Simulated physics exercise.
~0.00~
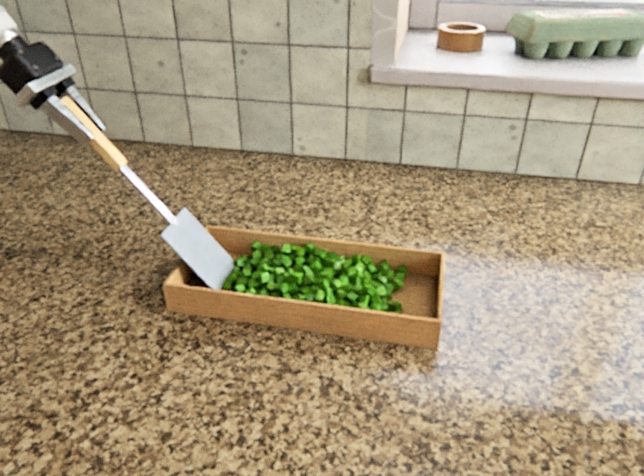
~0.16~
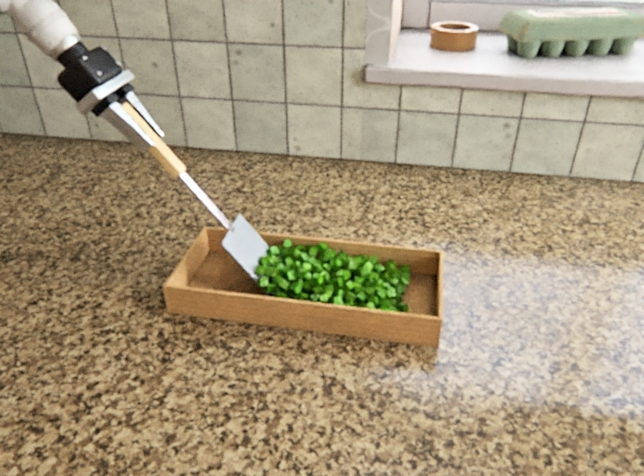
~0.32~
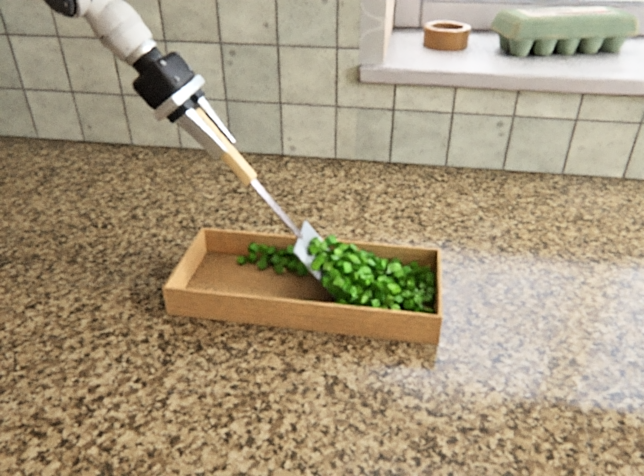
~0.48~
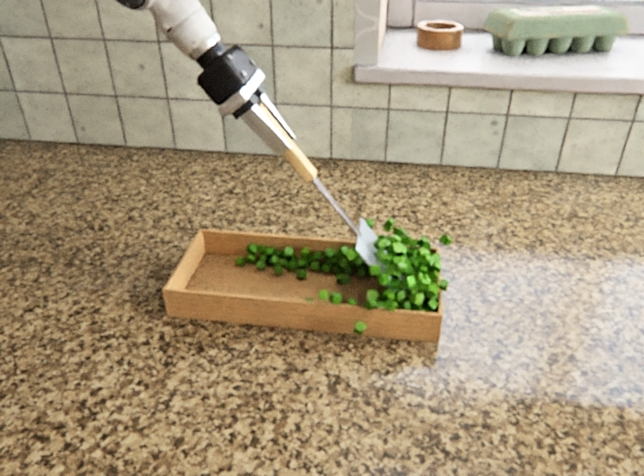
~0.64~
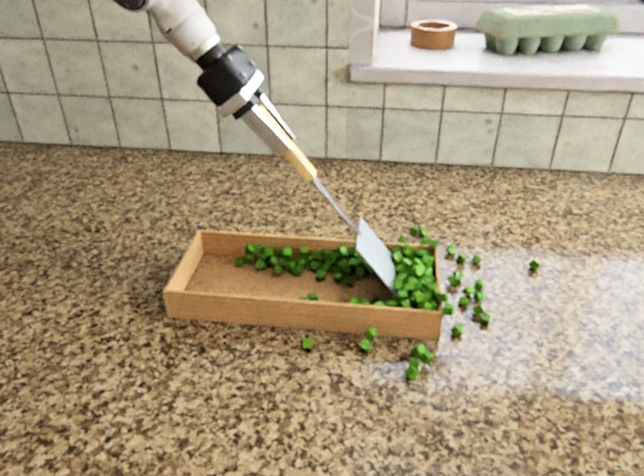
Robot arm pushing green vegetable dice rightward along a wooden trough with a turner, heaping them until some spill onto the counter.
